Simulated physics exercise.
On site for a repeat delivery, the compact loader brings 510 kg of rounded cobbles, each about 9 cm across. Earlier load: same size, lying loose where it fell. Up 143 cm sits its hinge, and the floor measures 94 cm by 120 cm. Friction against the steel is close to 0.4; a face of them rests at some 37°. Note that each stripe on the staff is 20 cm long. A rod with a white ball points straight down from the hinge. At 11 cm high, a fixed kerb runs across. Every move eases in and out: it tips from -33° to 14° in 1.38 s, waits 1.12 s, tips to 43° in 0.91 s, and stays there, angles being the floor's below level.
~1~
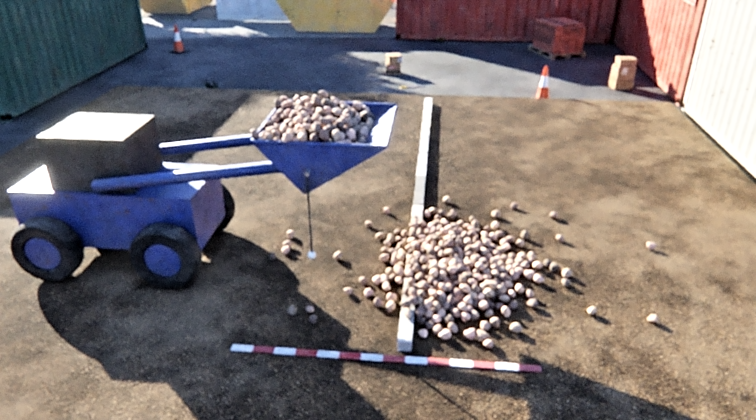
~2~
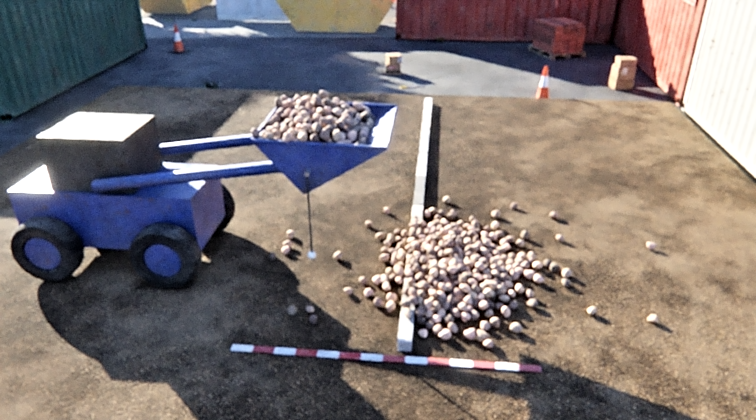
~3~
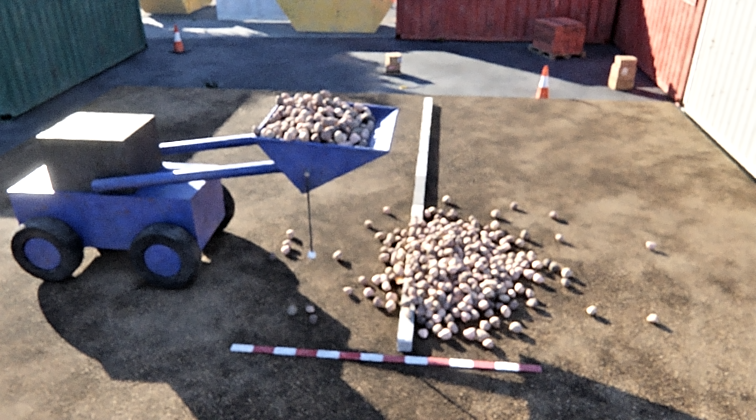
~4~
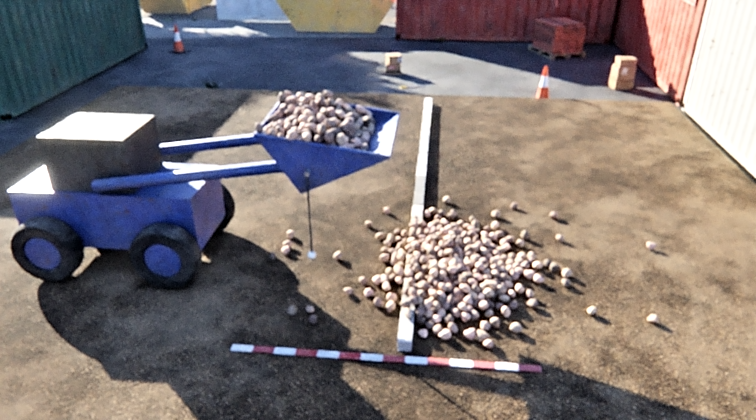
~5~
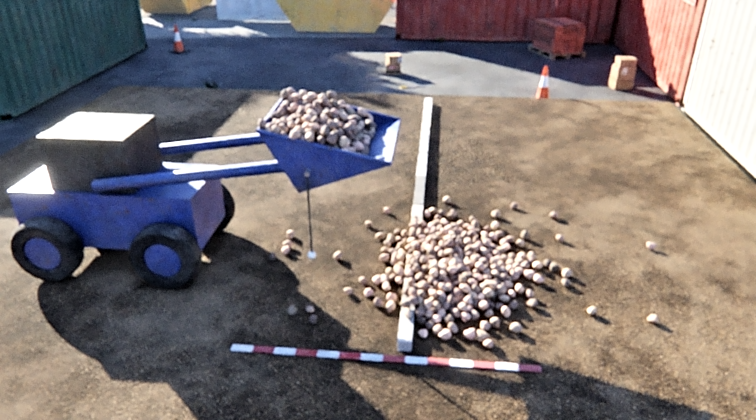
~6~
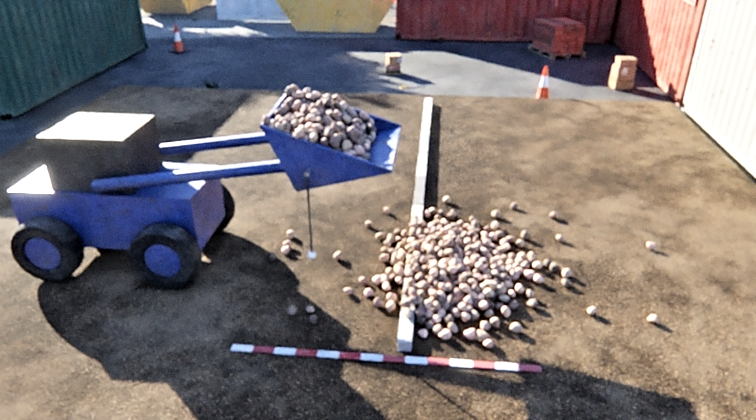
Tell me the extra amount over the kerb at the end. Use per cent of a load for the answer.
36 per cent.
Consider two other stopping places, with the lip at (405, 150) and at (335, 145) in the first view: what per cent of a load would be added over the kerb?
Near 50 in a hundred first, near 0 in a hundred second.
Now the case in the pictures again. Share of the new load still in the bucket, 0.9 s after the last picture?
Still inside: Some 90 %.
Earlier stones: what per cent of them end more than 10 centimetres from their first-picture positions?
Close to 5 in a hundred of them.
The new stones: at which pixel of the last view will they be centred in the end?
Middle: Approx. (403, 256) px.
Then, 0.4 s after the last picture the floor is at 6°; in per cent of one load, 100 in the bucket, 16 on this side of the kerb, 86 over the kerb; the foremost stones are at (586, 266).
Then, 0.9 s after the last picture the floor is at 14°; in per cent of one load, 92 in the bucket, 23 on this side of the kerb, 87 over the kerb; the foremost stones are at (586, 266).
Then, 3.3 s after the last picture the floor is at 43°; in per cent of one load, 0 in the bucket, 79 on this side of the kerb, 122 over the kerb; the foremost stones are at (586, 266).
Then, 6.1 s after the last picture the floor is at 43°; in per cent of one load, 0 in the bucket, 79 on this side of the kerb, 122 over the kerb; the foremost stones are at (586, 266). Net gain over the kerb, 36.
